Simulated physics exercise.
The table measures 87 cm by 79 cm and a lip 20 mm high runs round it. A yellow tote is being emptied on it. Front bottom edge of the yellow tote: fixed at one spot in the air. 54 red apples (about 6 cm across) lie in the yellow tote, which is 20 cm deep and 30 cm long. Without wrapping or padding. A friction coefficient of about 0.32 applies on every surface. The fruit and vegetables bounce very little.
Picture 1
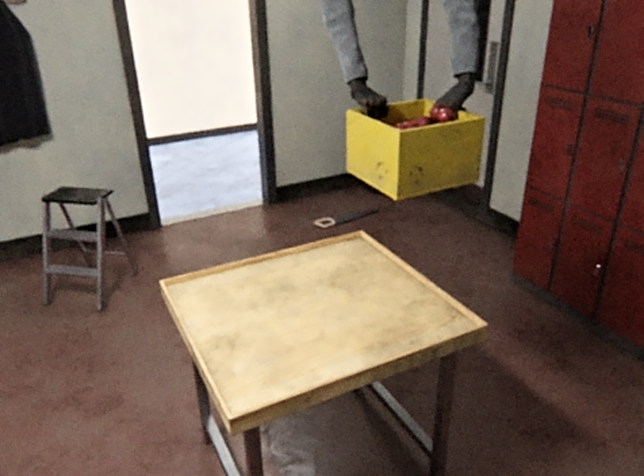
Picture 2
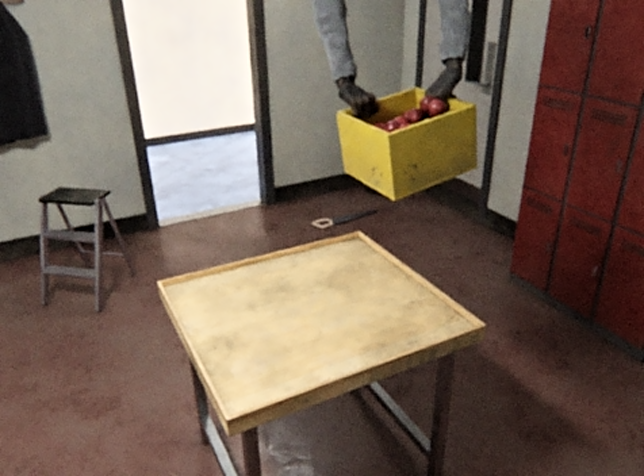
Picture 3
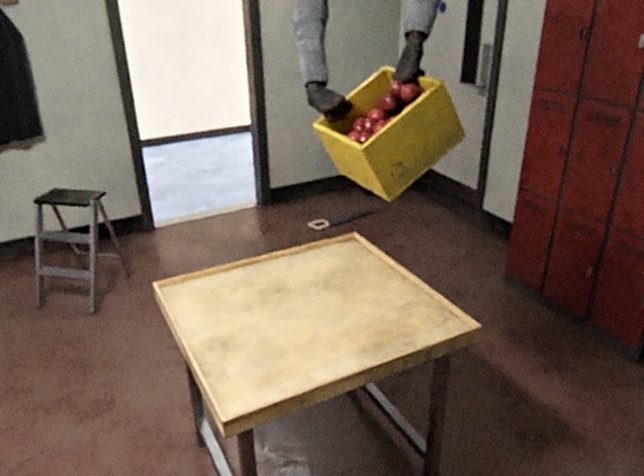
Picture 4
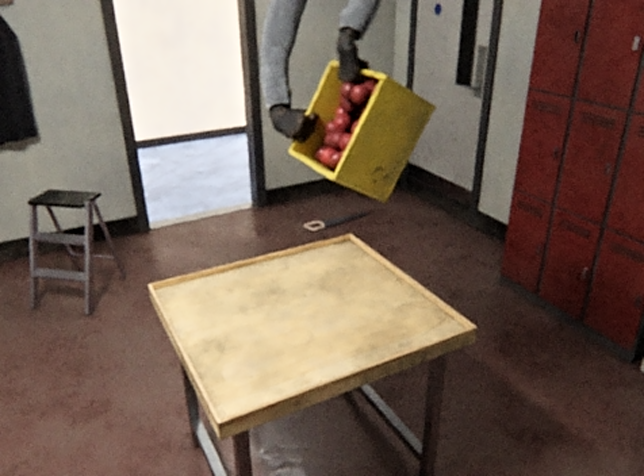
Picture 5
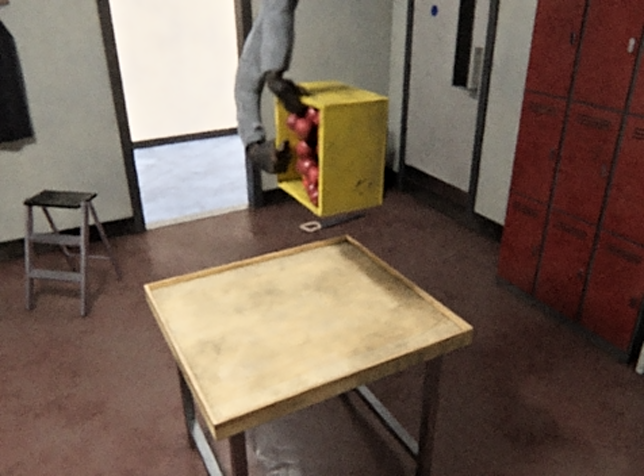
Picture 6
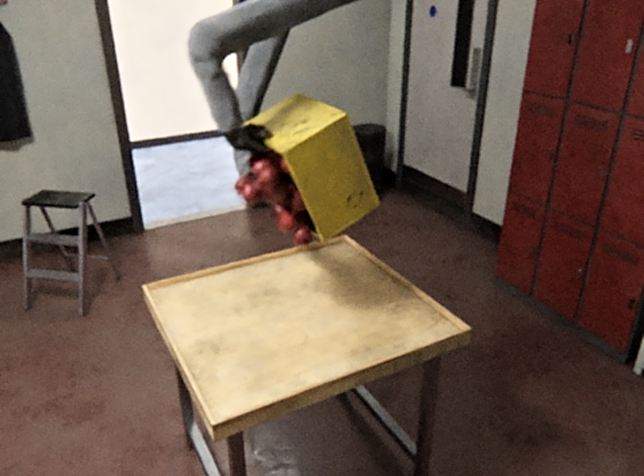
Yellow tote of red apples being tilted further and further by two gloved hands above a wooden table, apples starting to tumble out.
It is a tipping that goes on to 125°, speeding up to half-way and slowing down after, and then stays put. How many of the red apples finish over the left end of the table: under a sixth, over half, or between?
I'd say a sixth up to a half of the load winds up over the left end of the table.
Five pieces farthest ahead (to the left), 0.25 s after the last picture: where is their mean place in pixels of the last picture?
I'd say near (130, 354).
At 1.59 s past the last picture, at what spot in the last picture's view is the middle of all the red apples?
Estimated centre in the last picture: (189, 337).
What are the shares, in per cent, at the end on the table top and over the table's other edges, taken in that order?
Around 65 per cent and 5 per cent, in that order.
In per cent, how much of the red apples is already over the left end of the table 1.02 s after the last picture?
30 % by then.
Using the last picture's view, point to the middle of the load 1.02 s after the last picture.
Centre: Approx. (189, 336).
Then, 0.25 s after the last picture, tilt 125°; 2 still in the yellow tote, 42 on the table top, 1 over the left end of the table and 9 in the air.
Then, 0.57 s after the last picture, tilt 125°; 40 on the table top, 13 over the left end of the table and 1 over the table's other edges.
Then, 1.02 s after the last picture, tilt 125°; 34 on the table top, 17 over the left end of the table and 3 over the table's other edges.
Outcome (1.59 s after the last picture), 34 on the table top, 17 over the left end of the table and 3 over the table's other edges. Asked share, 17 of 54, 31 per cent.
